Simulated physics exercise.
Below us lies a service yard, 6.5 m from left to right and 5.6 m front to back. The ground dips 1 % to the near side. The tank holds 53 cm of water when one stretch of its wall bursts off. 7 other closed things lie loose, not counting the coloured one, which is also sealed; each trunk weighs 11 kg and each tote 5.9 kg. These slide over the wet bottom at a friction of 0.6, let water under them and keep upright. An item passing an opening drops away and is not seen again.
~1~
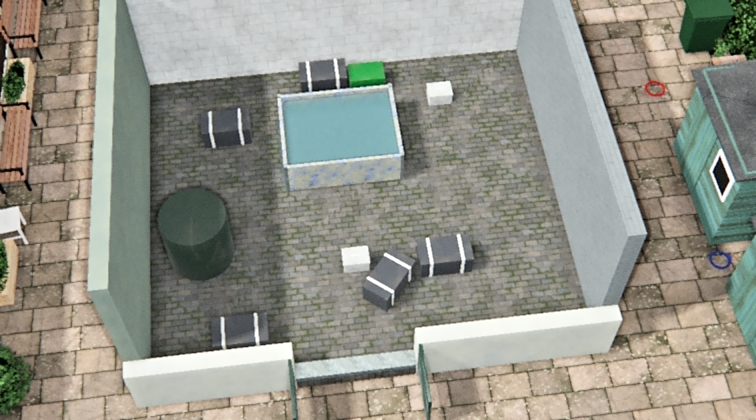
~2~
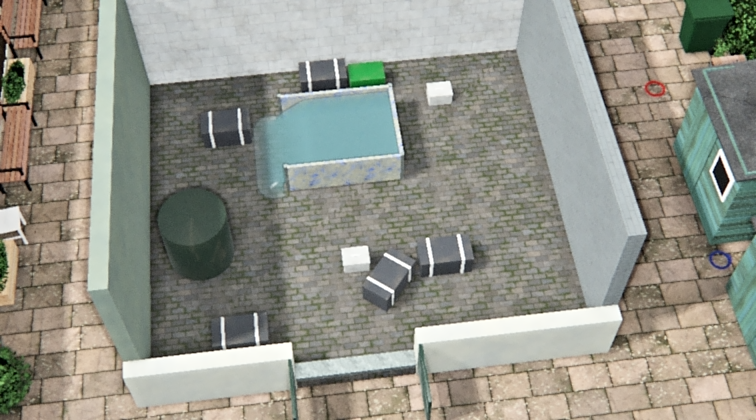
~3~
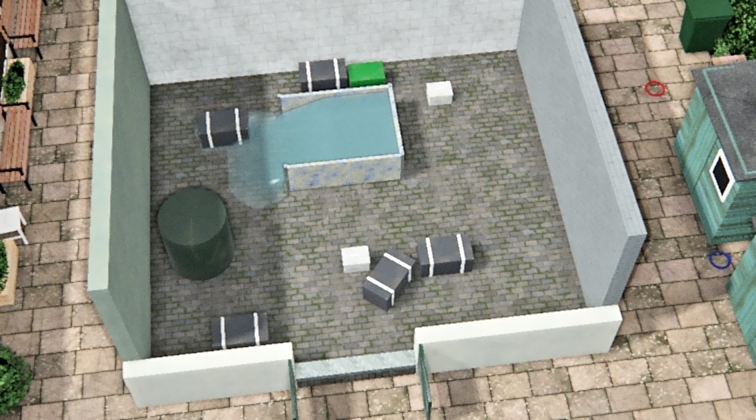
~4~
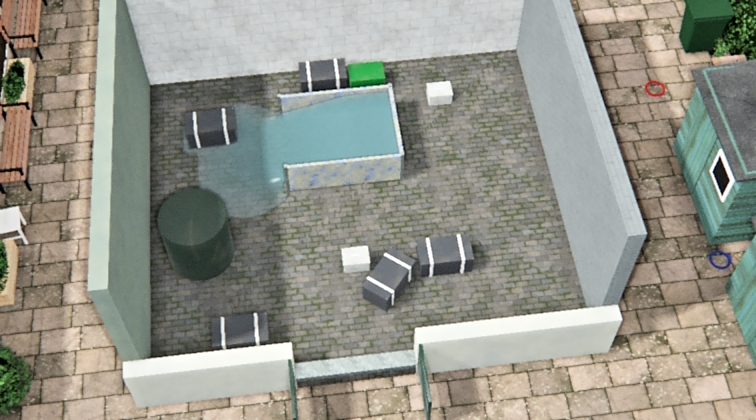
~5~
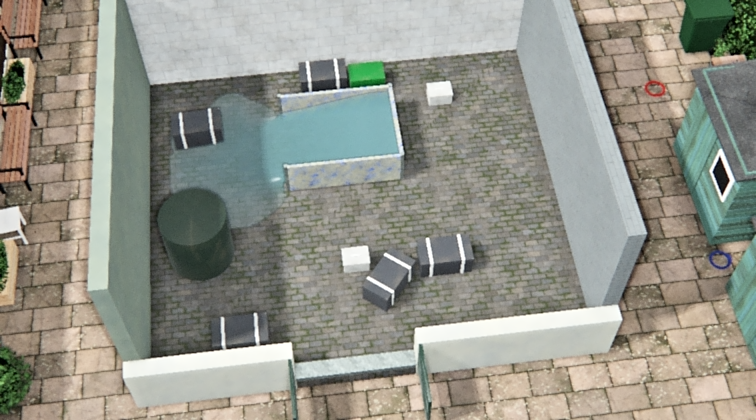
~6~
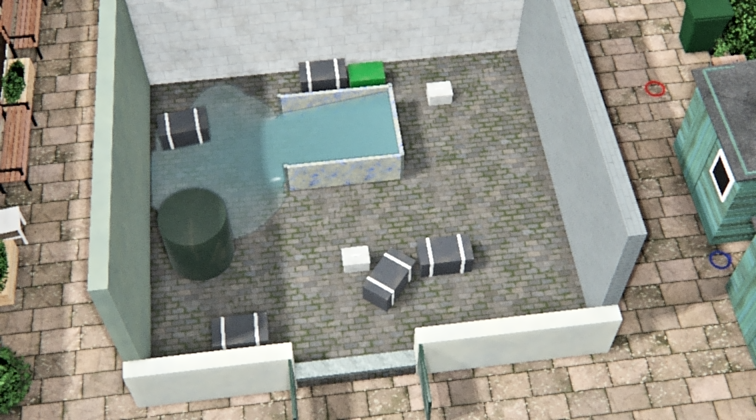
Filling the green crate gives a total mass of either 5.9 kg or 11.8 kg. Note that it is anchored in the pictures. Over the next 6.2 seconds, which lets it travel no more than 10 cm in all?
Neither mass is sufficient.
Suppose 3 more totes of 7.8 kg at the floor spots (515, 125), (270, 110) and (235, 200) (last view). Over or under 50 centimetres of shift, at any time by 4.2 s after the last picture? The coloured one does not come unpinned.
Results, in sequence: Not exceeded / exceeded / exceeded.
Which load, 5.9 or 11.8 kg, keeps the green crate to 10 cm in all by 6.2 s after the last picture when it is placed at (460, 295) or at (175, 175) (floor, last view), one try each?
Well, the little one does for the first, nothing does it for the second.
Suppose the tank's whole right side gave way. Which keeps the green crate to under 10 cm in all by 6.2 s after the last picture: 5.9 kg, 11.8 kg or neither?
Result: Both masses insufficient.
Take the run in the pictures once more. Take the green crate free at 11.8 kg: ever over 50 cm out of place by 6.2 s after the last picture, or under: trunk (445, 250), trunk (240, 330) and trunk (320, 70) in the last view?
Order as listed: Below threshold / above threshold / above threshold.
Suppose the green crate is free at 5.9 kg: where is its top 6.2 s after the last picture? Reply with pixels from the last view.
About pixel (509, 63).
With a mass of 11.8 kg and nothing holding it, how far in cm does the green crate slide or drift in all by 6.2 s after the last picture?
I'd put it near 250 cm in all.
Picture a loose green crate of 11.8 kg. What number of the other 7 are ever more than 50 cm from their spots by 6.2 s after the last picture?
That adds up to 4.
Then, 0.6 s after the last picture the green crate would be 0 cm from its start with 5.9 kg and 0 cm from its start with 11.8 kg; 0 cm of water round it then.
Then, 2.3 s after the last picture the green crate would be 0 cm from its start with 5.9 kg and 0 cm from its start with 11.8 kg; 0 cm of water round it then.
Then, 4.2 s after the last picture the green crate would be 80 cm from its start with 5.9 kg and 43 cm from its start with 11.8 kg; 6 cm of water round it then.
Then, 6.2 s after the last picture the green crate would be 245 cm from its start with 5.9 kg and 226 cm from its start with 11.8 kg; 7 cm of water round it then.
